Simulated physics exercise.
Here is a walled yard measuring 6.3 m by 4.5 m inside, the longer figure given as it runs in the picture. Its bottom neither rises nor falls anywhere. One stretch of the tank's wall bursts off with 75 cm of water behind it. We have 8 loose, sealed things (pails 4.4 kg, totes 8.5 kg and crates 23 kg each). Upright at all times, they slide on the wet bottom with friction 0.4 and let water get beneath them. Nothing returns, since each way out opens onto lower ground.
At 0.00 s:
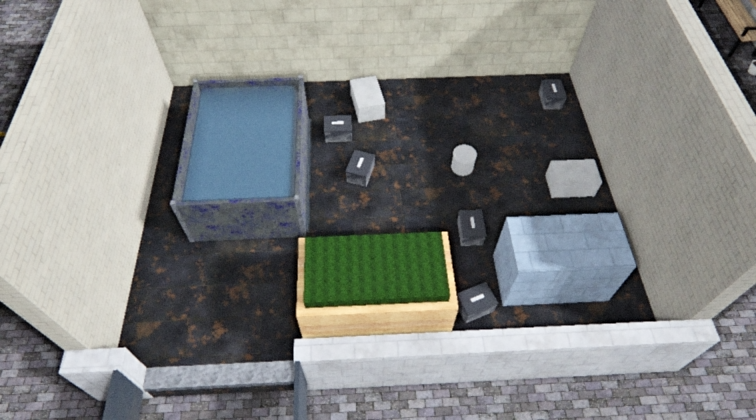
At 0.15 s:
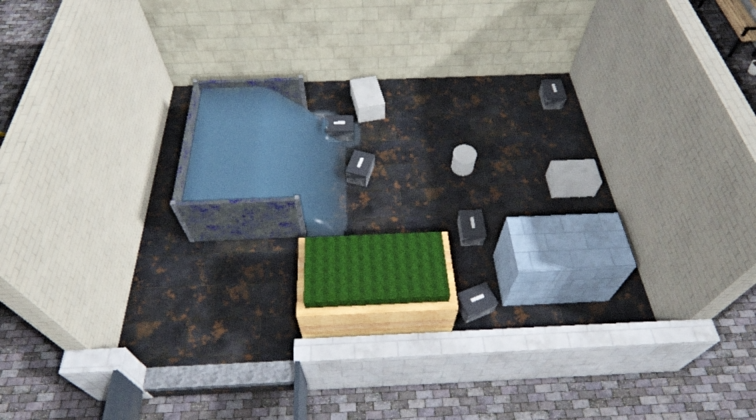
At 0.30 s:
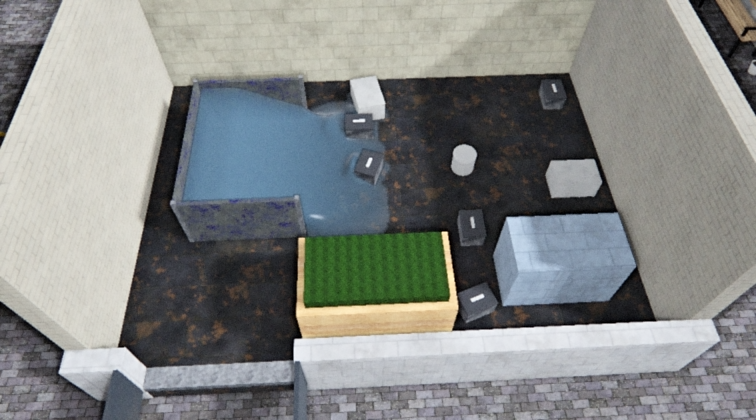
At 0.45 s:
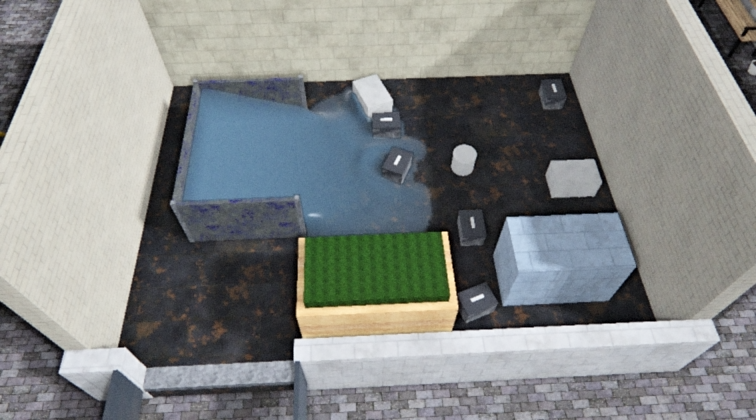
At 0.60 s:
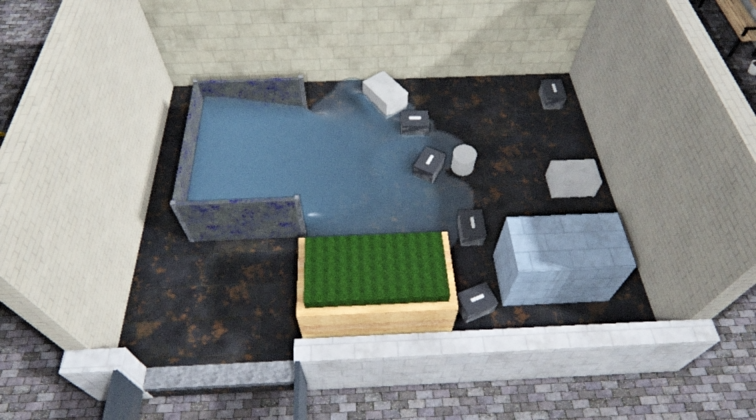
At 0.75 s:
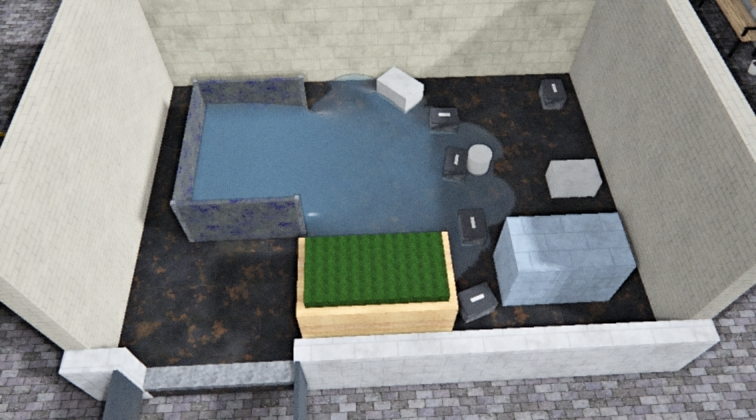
Water burst out through the right side of a tank in a walled yard and spread across the dark floor, pushing two dark boxes and then a white block to the right.
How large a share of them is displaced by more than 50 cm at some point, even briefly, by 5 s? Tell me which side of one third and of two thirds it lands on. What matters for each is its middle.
Result: The highest band.
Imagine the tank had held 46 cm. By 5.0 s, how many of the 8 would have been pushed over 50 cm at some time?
You'd get 7 in that case.
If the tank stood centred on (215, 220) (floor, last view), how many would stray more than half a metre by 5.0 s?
The count would be 8.
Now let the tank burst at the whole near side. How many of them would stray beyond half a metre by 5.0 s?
The answer would then be 0.
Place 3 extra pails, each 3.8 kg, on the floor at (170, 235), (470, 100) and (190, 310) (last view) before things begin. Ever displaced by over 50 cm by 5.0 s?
In the order asked: Below the mark; above the mark; below the mark.
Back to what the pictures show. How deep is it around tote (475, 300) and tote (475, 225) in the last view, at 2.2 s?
Roughly 10 and 28 cm.
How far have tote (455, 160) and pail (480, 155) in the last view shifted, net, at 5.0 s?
In turn: 50 cm, 50 cm.
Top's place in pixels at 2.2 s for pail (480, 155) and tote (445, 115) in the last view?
They end up about (598, 124) and (552, 76) in the last view.
After 1.1 s 4 of 8 are over 50 cm from their spots; 1 afloat.
After 2.2 s 5 of 8 are over 50 cm from their spots; 8 afloat.
After 3.5 s 6 of 8 are over 50 cm from their spots; 8 afloat.
After 5.0 s 8 of 8 are over 50 cm from their spots, and 8 have been at some point; 8 afloat.
